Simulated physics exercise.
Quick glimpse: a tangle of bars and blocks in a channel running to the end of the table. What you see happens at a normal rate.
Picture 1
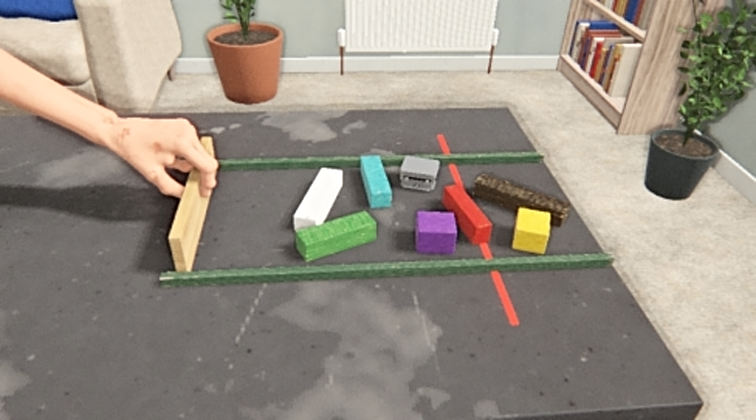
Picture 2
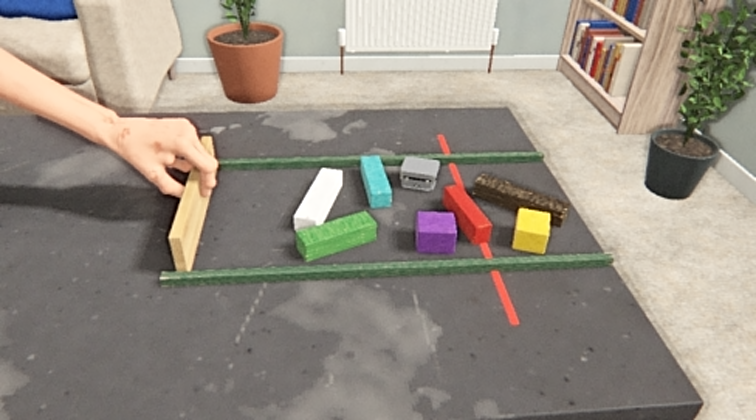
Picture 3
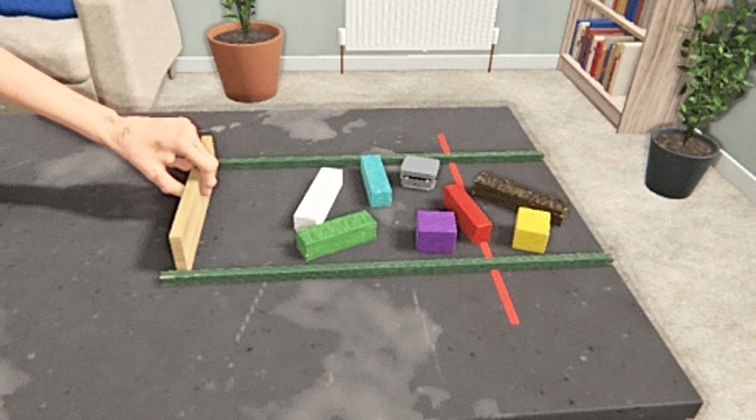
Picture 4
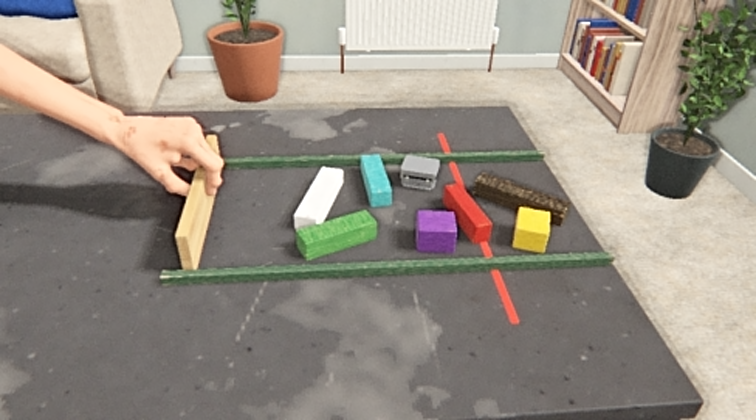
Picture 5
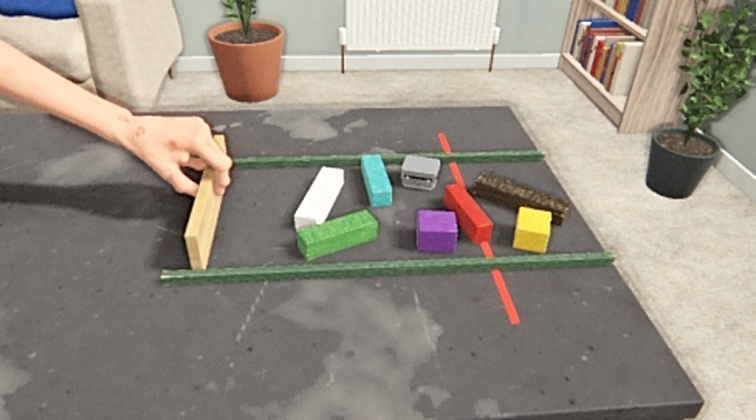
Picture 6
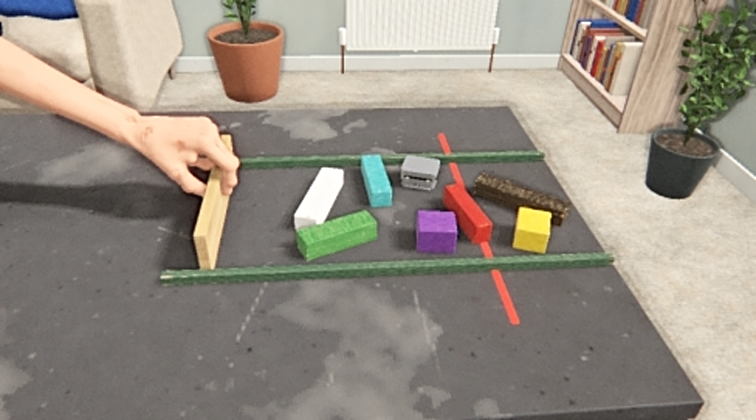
A hand holding still, then sliding a wooden board slightly right between green rails, the coloured bars and blocks ahead staying untouched.
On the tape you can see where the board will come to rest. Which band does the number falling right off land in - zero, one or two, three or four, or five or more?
What drops is nothing.
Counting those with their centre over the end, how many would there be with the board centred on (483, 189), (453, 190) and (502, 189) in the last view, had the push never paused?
Taking the places in turn, the counts are 0, 0 and 1.
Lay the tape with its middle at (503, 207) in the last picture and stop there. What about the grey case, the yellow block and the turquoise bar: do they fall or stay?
OK, so the grey case stays where it is, the yellow block comes off, and the turquoise bar? It stays where it is.
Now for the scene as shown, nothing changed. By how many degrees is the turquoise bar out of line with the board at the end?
It comes to around 0 degrees.
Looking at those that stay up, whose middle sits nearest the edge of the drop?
That would be the yellow block.
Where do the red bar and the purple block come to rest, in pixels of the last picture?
Near (536, 209) and (539, 237).
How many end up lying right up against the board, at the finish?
2 in contact.
Early on, none off yet; black bar at rest near (521, 199); yellow block at rest near (532, 230); red bar at rest near (466, 213).
A while later, none off yet; black bar at rest near (521, 199); yellow block at rest near (532, 230); red bar moving near (473, 212).
Finally, the number that fall off is zero.
